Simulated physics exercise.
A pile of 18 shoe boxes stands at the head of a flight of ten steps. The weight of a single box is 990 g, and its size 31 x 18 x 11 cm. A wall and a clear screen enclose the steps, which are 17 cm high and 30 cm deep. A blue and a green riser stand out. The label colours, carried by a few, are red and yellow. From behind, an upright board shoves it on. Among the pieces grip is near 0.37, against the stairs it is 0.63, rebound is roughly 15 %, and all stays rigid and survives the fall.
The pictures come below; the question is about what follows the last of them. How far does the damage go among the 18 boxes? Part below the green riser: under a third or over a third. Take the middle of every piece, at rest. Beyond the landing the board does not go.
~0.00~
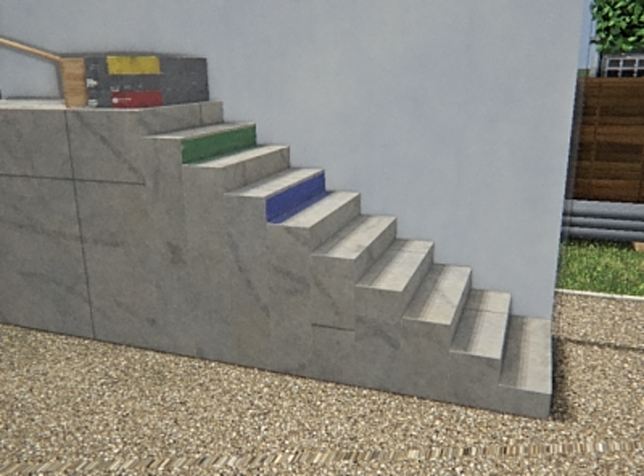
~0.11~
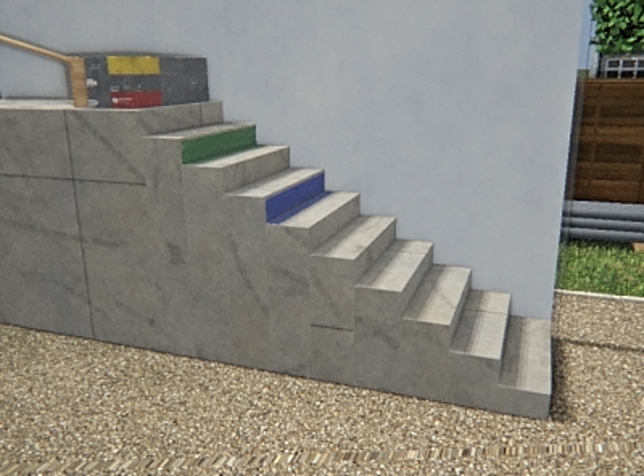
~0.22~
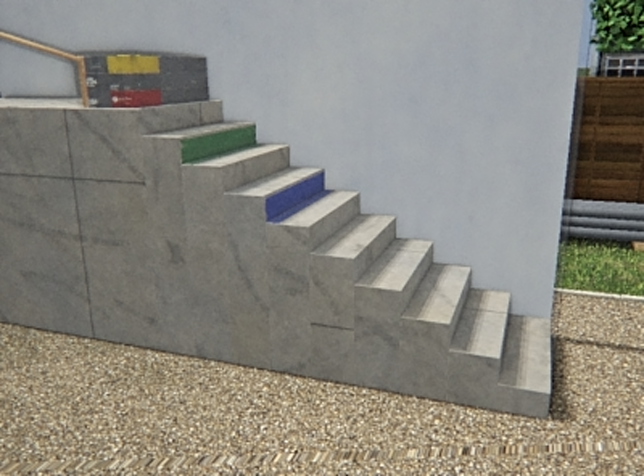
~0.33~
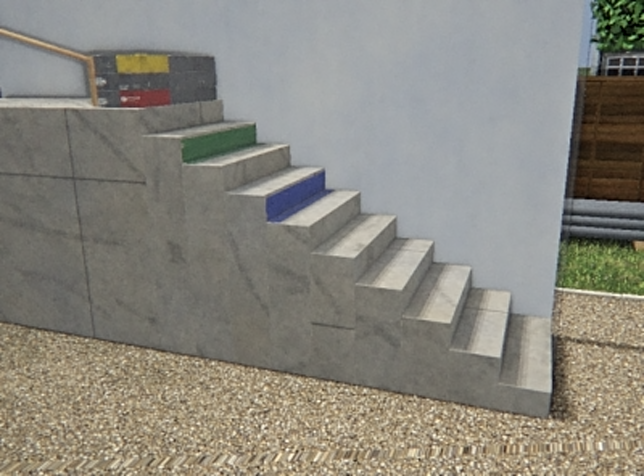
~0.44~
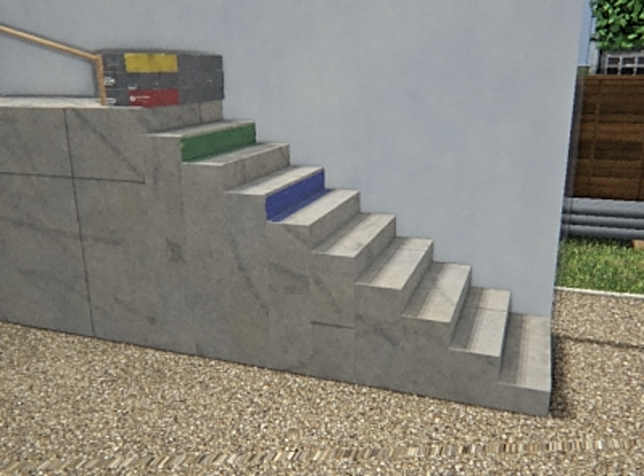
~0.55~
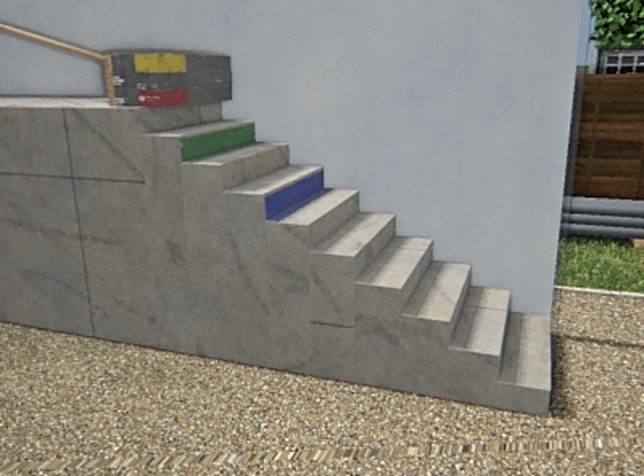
Result: In excess of a third of them.
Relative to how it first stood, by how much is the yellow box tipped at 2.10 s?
Tilt from start: Approx. 160 degrees.
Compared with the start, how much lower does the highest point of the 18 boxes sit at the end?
Roughly 22 centimetres lower at the end.
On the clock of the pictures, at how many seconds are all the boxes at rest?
That is at about 4.5 s.
After 0.70 s, none of the 18 boxes below the green riser, 18 disturbed; yellow box 18° from how it stood, 8 cm lower; red box 18° from how it stood, 8 cm lower.
After 1.10 s, 9 of the 18 boxes below the green riser; yellow box 69° from how it stood, 36 cm lower; red box 17 cm lower.
After 2.10 s, 12 of the 18 boxes below the green riser; yellow box upside down; red box 17 cm lower.
In the end (4.7 s), 12 of the 18 boxes below the green riser; yellow box upside down; red box 17 cm lower. That is 67 per cent. From the last view, middles, yellow box near (256, 170), red box near (183, 123).
